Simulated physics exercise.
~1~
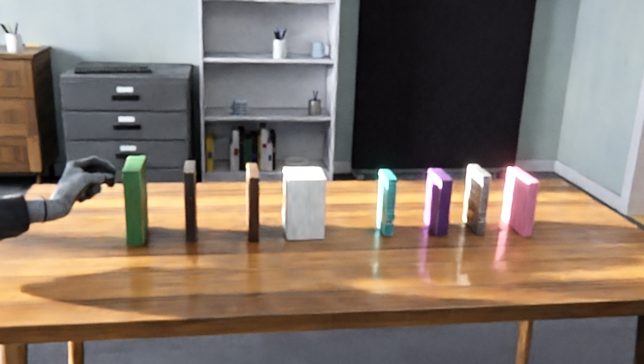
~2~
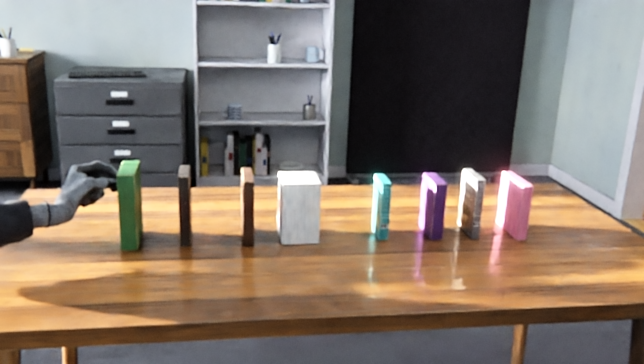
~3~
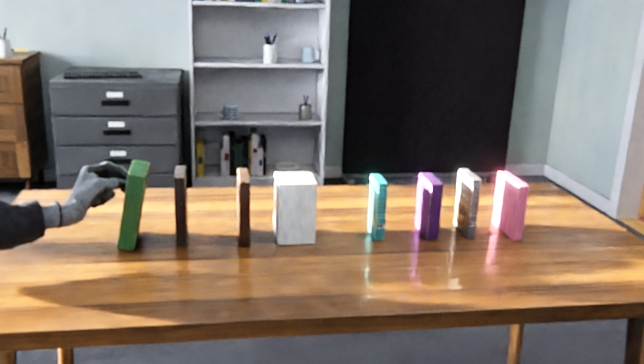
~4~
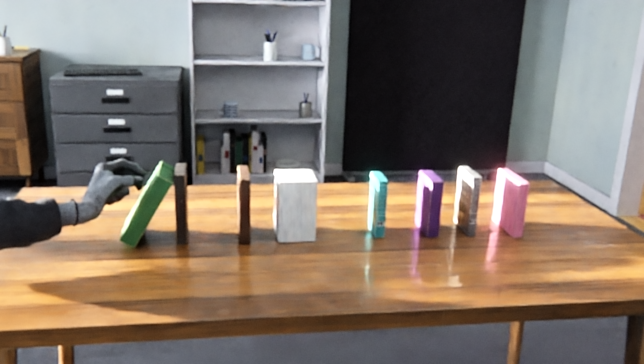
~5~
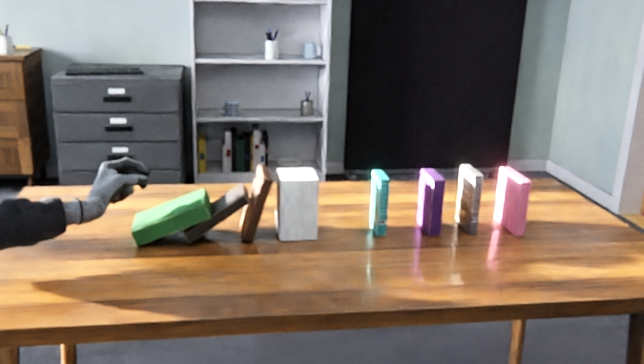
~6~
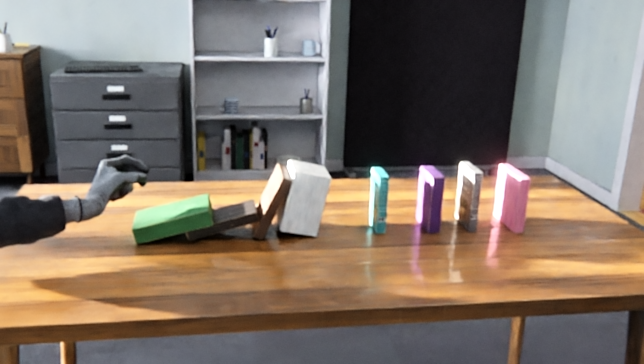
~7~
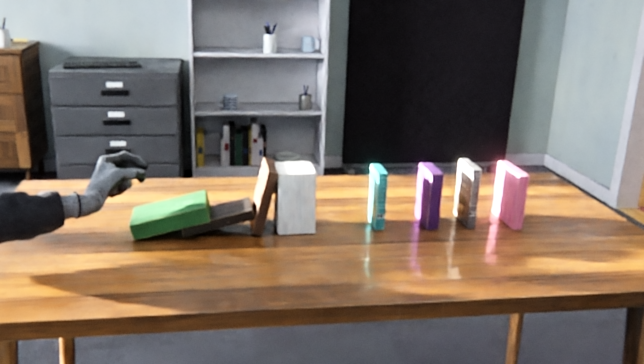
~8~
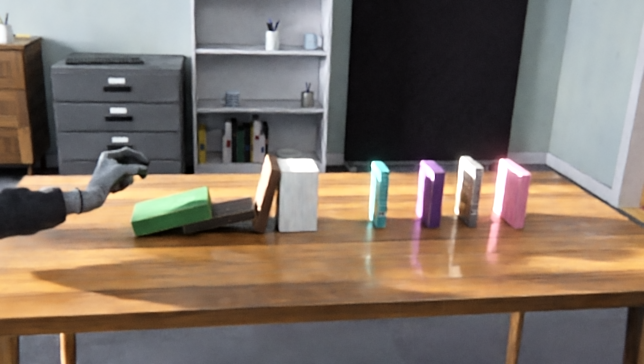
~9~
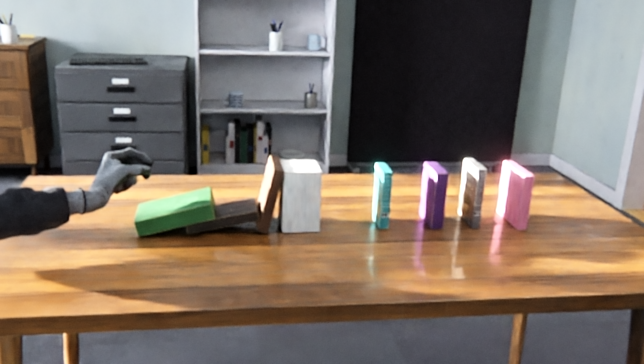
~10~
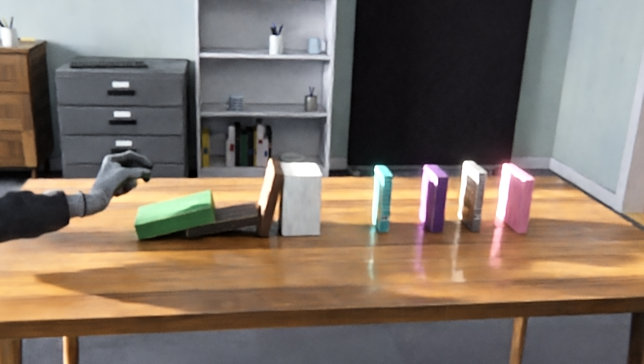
In the video, a gloved hand tips a green board rightward on a wooden table, toppling it and a black block; a brown board ends leaning against a white block, which rocks but settles upright, while the turquoise, purple, grey and pink pieces keep standing.
